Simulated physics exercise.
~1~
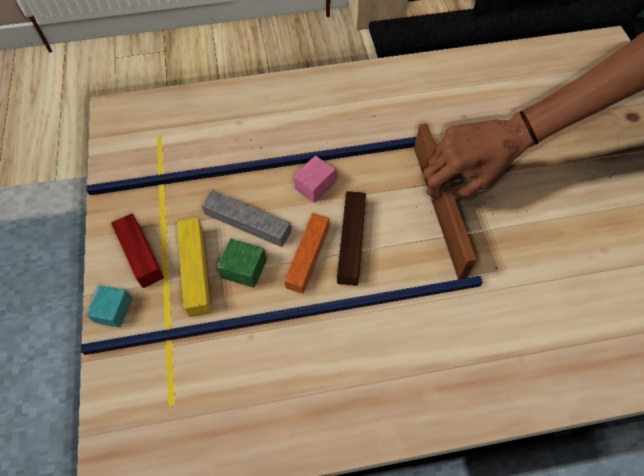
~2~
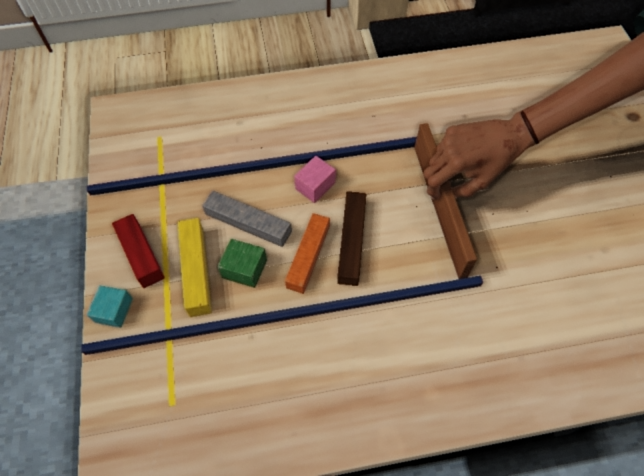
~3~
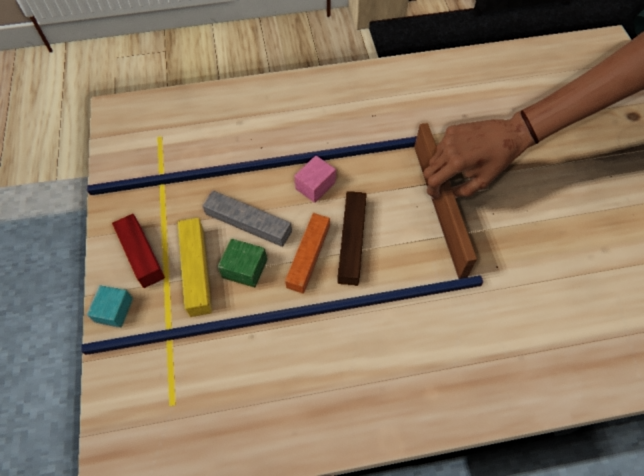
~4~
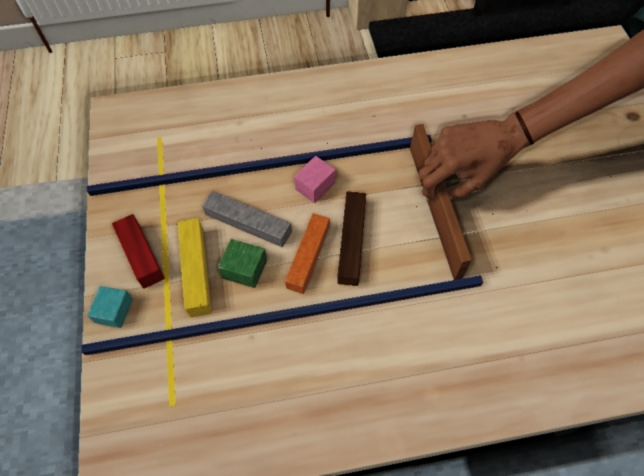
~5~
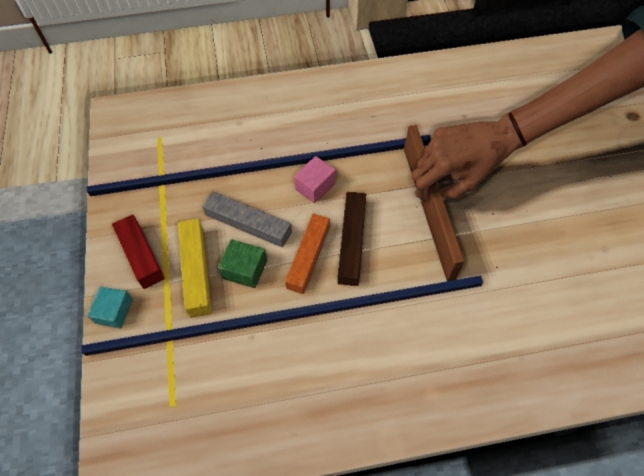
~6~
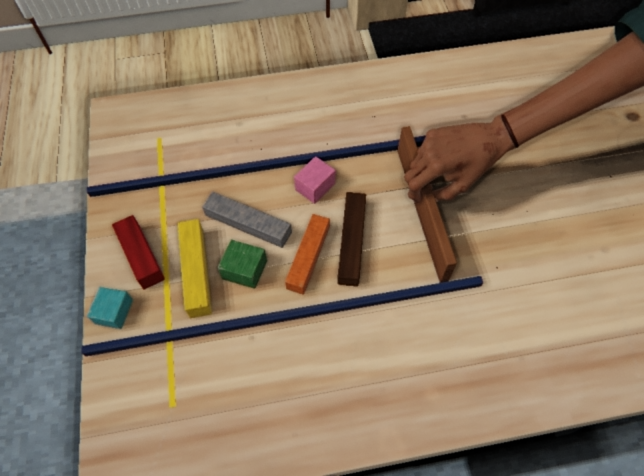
A brown wooden board, gripped by a hand reaching in from the right, stands across a channel between two dark blue strips on a pale wooden table, seen from above at an angle. Left of it lie dark brown, orange, green, pink, grey, yellow, red and turquoise pieces, with yellow tape crossing near the left end. After barely moving, the board slides slightly left, touching nothing, while the pieces and camera stay still.
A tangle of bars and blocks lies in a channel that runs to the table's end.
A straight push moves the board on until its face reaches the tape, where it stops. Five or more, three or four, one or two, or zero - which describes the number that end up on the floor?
Honestly, a fair few fall - three or four of them.
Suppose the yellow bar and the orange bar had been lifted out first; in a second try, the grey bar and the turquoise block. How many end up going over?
The number fallen is 0, and in the other try 2.
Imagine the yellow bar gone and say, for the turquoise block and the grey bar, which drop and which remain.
Looking at each, the turquoise block drops away and the grey bar holds its spot.
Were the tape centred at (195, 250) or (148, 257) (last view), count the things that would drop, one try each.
Try 1: 1; try 2: 3.
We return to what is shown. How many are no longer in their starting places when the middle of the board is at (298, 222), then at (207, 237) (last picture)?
So far 5, and 8 at the second.
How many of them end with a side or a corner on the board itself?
The count in contact is 2.
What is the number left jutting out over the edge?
In total, 0 of them.
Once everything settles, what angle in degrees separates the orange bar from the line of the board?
Around 0 degrees.
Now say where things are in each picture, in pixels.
The first picture shows turquoise block (109, 306); red stick (137, 250); yellow bar (194, 266); board (442, 198); tape (165, 253).
The second picture shows red stick (138, 250); board (443, 198).
The third picture shows yellow bar (195, 266); pink block (315, 179).
The fourth picture shows turquoise block (110, 307); green block (243, 263).
The fifth picture shows red stick (138, 251); orange bar (308, 253).
The sixth picture shows turquoise block (110, 308); red stick (138, 252); yellow bar (195, 267); board (424, 201); tape (165, 254).
A little later, none off yet; turquoise block at rest near (110, 308); red stick at rest near (138, 252); yellow bar at rest near (195, 267).
Next, none off yet; turquoise block at rest near (110, 308); red stick moving near (134, 252); yellow bar shifted a little near (166, 273).
When it is over, the number that fall off is three or four; down, yellow bar, red stick and turquoise block.
